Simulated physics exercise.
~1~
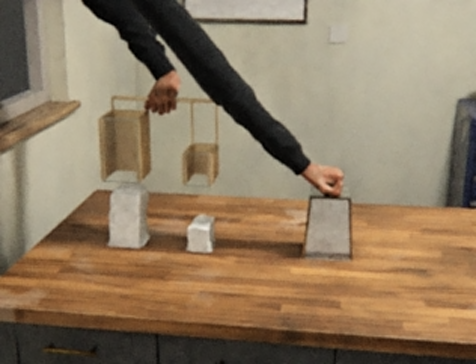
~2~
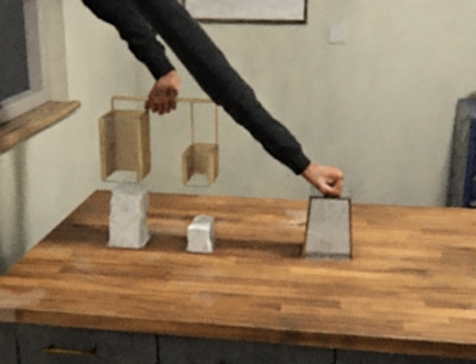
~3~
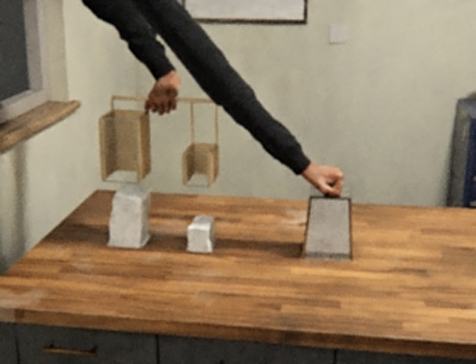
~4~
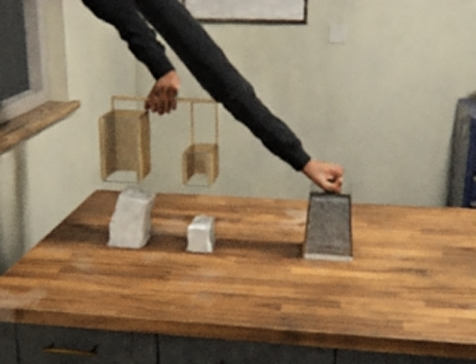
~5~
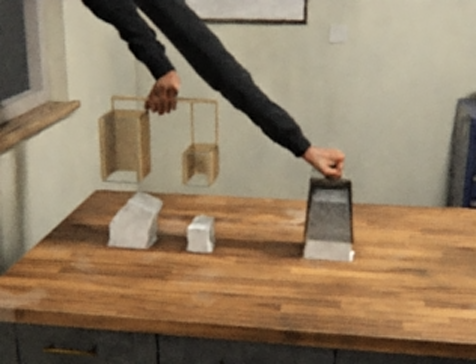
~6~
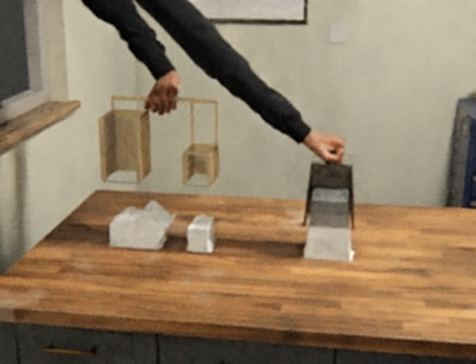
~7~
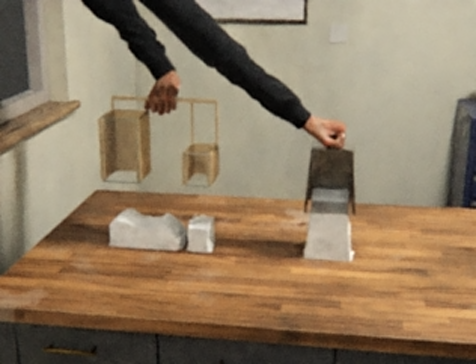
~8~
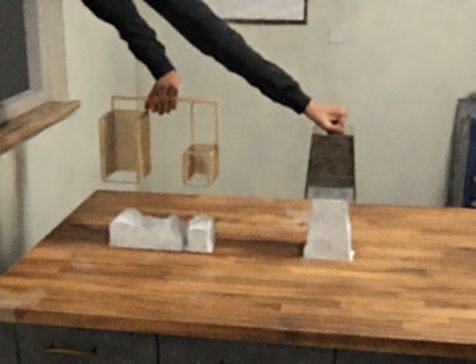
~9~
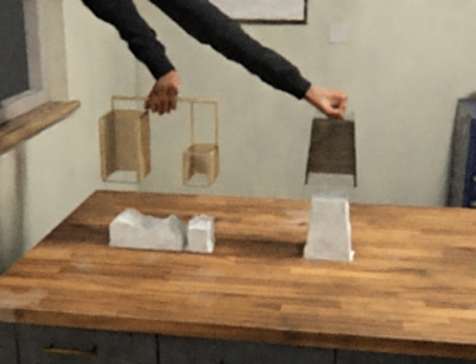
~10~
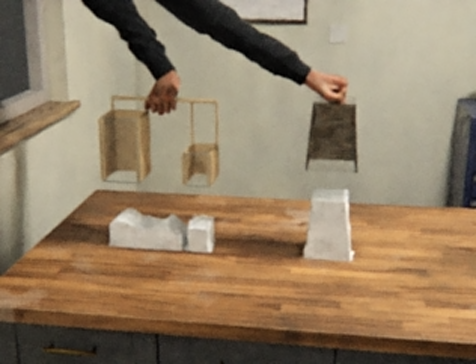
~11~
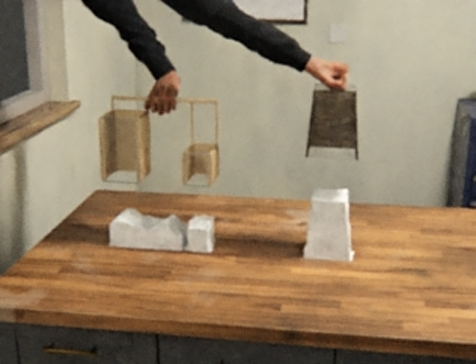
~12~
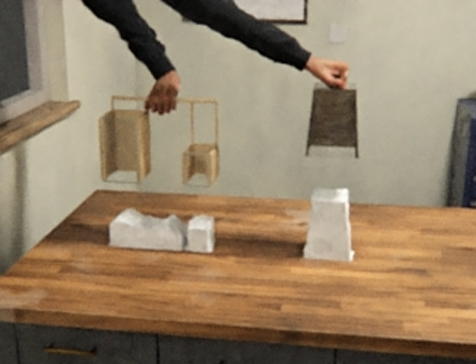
At first, one hand holds a frame with two open box shapes above a tall and a small white snow block on a wooden table, while the other grips an upturned, tapered tin at right. The tall block begins to lean right, and the tin starts to rise. As the tin slides upward, the tall block topples and slumps into a low, lumpy mass beside the small block, which stays upright. The tin clears the snow inside and stops above it. At the end, the tapered snow stands almost as tall as the tin.
